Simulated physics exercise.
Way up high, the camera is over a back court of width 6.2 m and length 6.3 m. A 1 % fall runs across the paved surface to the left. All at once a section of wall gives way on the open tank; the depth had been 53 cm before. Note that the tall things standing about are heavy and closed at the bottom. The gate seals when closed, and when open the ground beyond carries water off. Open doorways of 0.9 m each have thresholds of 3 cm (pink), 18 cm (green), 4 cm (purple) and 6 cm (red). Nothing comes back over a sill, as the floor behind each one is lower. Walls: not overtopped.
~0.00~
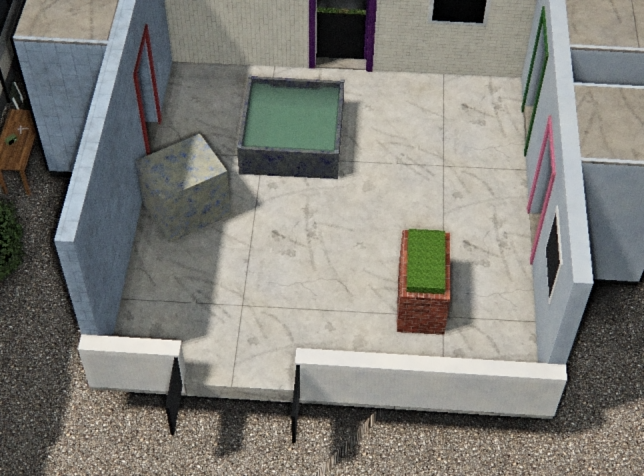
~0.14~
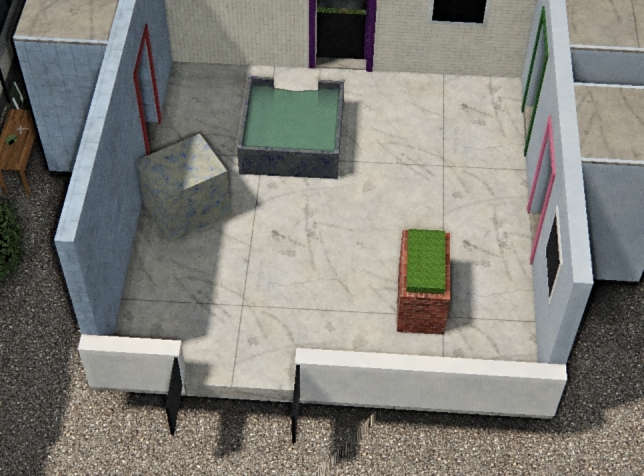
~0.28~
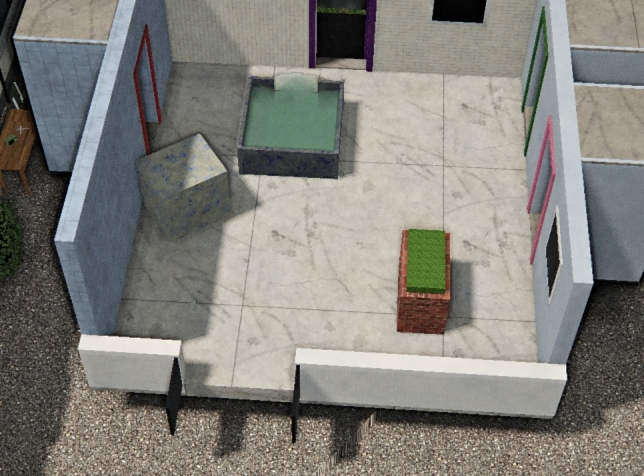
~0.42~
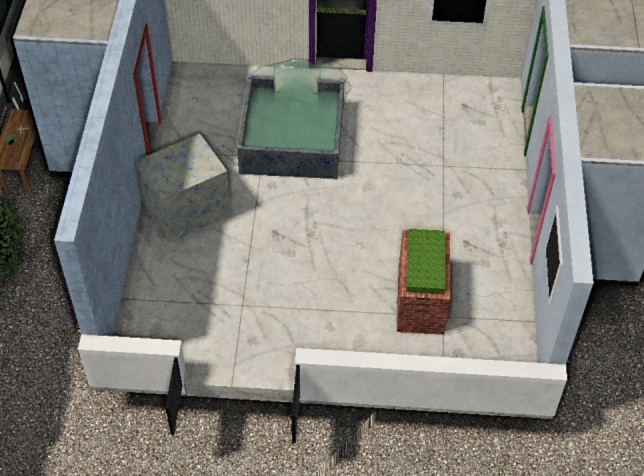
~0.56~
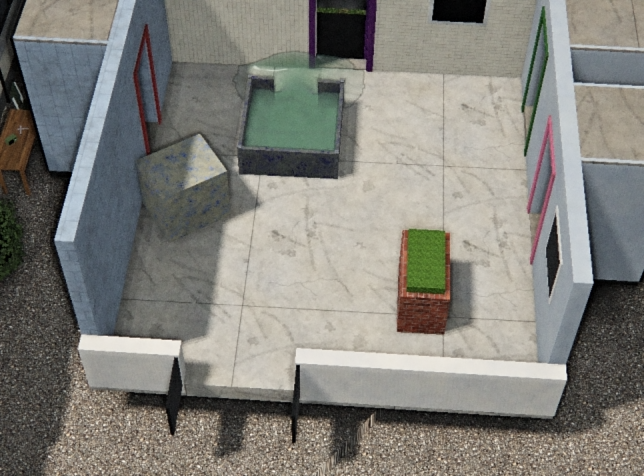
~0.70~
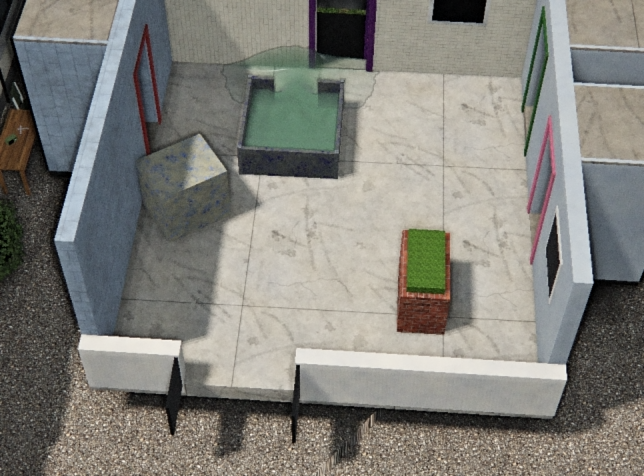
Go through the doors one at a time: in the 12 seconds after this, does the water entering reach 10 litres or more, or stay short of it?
Going through them: The pink door stays short; the green door stays short; the purple door reaches it; the red door reaches it.
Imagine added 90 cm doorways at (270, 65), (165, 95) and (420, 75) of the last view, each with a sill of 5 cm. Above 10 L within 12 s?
More, more, less.
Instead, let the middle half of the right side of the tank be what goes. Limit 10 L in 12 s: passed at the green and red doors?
So green ends up short of it and red ends up short of it.
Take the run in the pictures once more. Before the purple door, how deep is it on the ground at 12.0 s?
The depth there is around 4.0 cm.
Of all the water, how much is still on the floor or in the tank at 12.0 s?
I'd put it at some 78 percent still there.
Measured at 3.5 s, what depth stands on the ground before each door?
Depth readings (cm): Pink = 0; green = 7; purple = 12; red = 7.
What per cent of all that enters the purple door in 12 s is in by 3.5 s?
Some 75 per cent by then.
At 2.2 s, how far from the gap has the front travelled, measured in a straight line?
Some 3.8 metres from the gap.
After 1.4 s water covers 10 % of the floor and is deepest (36 cm) near (294, 68); pink door not reached, green door not reached, purple door 18 cm at the sill, 58 L in, red door not reached.
After 2.2 s water covers 20 % of the floor and is deepest (26 cm) near (173, 63); pink door not reached, green door not reached, purple door 15 cm at the sill, 122 L in, red door 5 cm at the sill, 0 L in.
After 3.5 s water covers 30 % of the floor and is deepest (21 cm) near (145, 193); pink door not reached, green door 7 cm at the sill, 0 L in, purple door 12 cm at the sill, 177 L in, red door 7 cm at the sill, 1 L in.
After 7.0 s water covers 50 % of the floor and is deepest (12 cm) near (150, 168); pink door 2 cm at the sill, 0 L in, green door 3 cm at the sill, 0 L in, purple door 7 cm at the sill, 233 L in, red door 9 cm at the sill, 14 L in.
After 12.0 s water covers 75 % of the floor and is deepest (8 cm) near (145, 193); pink door 1 cm at the sill, 0 L in, green door 1 cm at the sill, 0 L in, purple door 4 cm at the sill, 243 L in, red door 7 cm at the sill, 34 L in.
